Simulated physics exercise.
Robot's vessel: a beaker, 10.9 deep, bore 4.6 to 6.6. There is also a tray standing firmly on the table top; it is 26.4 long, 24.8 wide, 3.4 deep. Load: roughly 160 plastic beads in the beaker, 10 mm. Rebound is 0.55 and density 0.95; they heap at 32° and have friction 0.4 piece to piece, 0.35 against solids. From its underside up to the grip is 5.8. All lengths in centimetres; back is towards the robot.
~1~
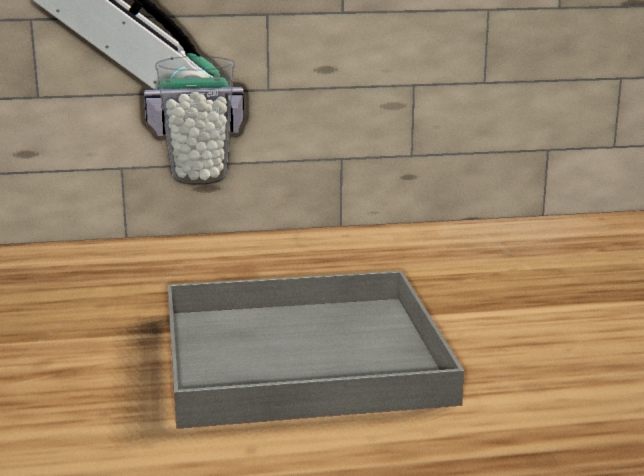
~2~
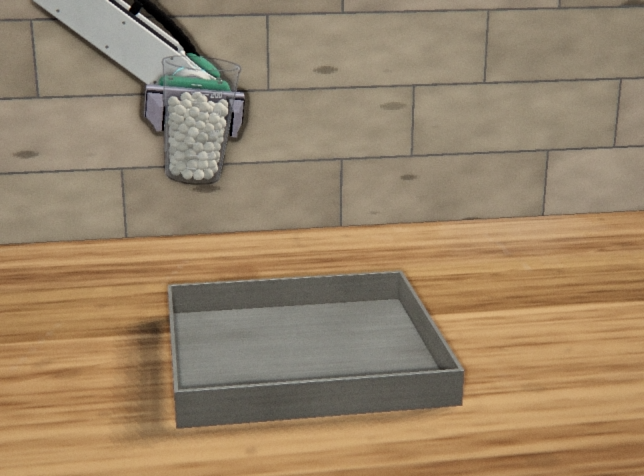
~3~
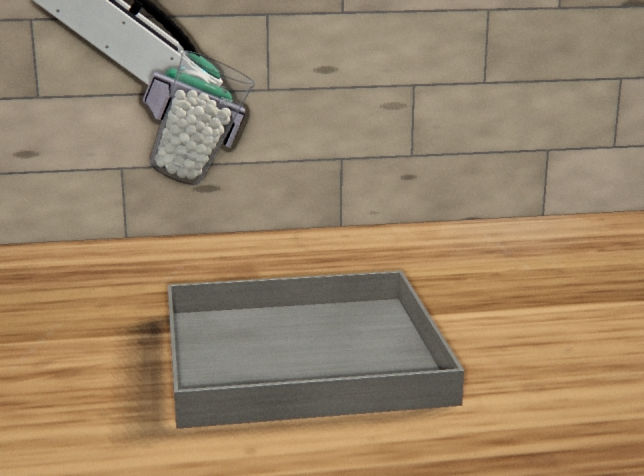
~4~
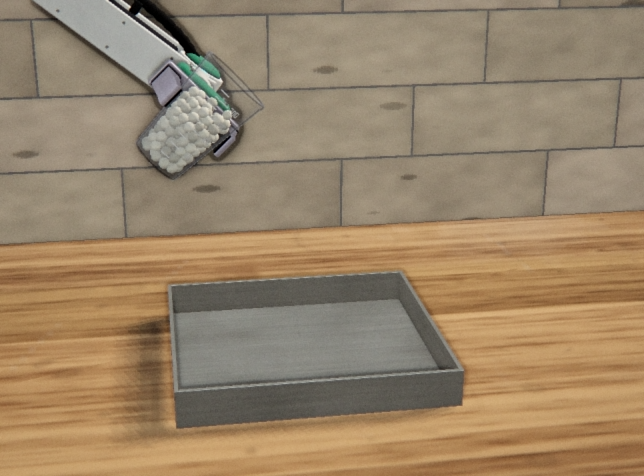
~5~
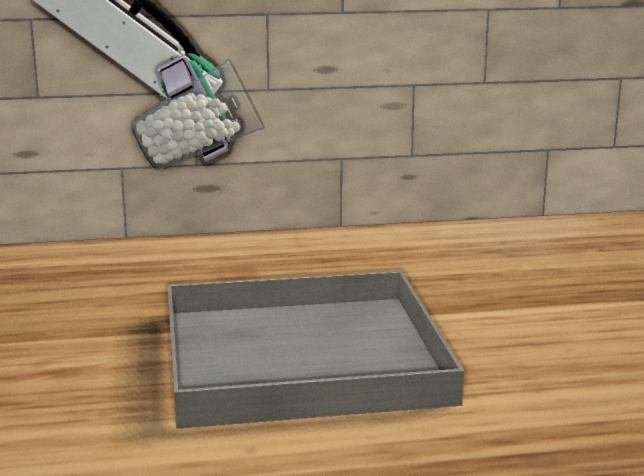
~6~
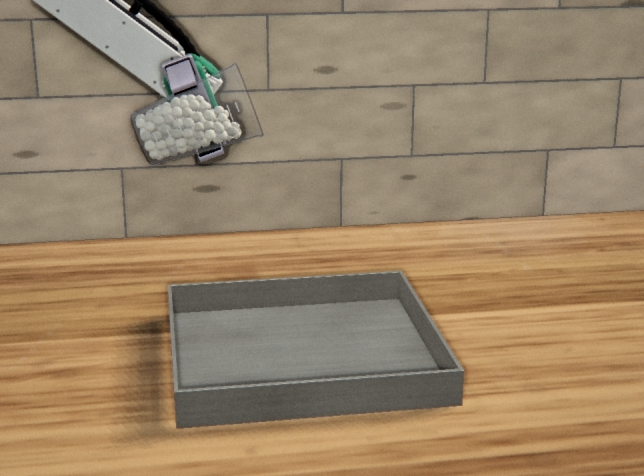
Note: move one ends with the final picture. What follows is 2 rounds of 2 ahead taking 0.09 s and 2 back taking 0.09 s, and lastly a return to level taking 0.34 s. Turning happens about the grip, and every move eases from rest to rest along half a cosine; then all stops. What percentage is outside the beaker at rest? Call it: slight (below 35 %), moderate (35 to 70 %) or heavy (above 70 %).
Slight.
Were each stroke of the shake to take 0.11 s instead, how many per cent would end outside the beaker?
It would be some 5 %.
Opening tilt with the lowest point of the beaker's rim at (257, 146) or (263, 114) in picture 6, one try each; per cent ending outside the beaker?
Estimates in order: 50 % and 0 %.
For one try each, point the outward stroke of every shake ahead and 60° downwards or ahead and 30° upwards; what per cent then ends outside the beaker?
First try about 0 %, second try about 20 %.
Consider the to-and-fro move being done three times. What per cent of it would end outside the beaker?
Then roughly 20 percent.
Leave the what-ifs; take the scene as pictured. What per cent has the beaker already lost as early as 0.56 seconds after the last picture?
I'd say some 15 percent by then.
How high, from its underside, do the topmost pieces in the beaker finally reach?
I'd say near 8.0 cm from the bottom.
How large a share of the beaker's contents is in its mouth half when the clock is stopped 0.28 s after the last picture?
Mouth half share: Roughly 45 %.
Then, 0.28 s on, tilted 71° forward, highest piece 27 above the table; 156 in the beaker, 6 in flight or on a rim.
Then, 0.56 s on, tilted 26° forward, highest piece 30 above the table; 140 in the beaker, 19 in the tray, 3 in flight or on a rim.
Then, 0.90 s on, level, highest piece 29 above the table; 139 in the beaker, 22 in the tray, 1 in flight or on a rim.
Then, 1.95 s on, level, highest piece 29 above the table; 139 in the beaker, 23 in the tray.
In the end, 139 in the beaker, 23 in the tray. That is 14 % outside the beaker.
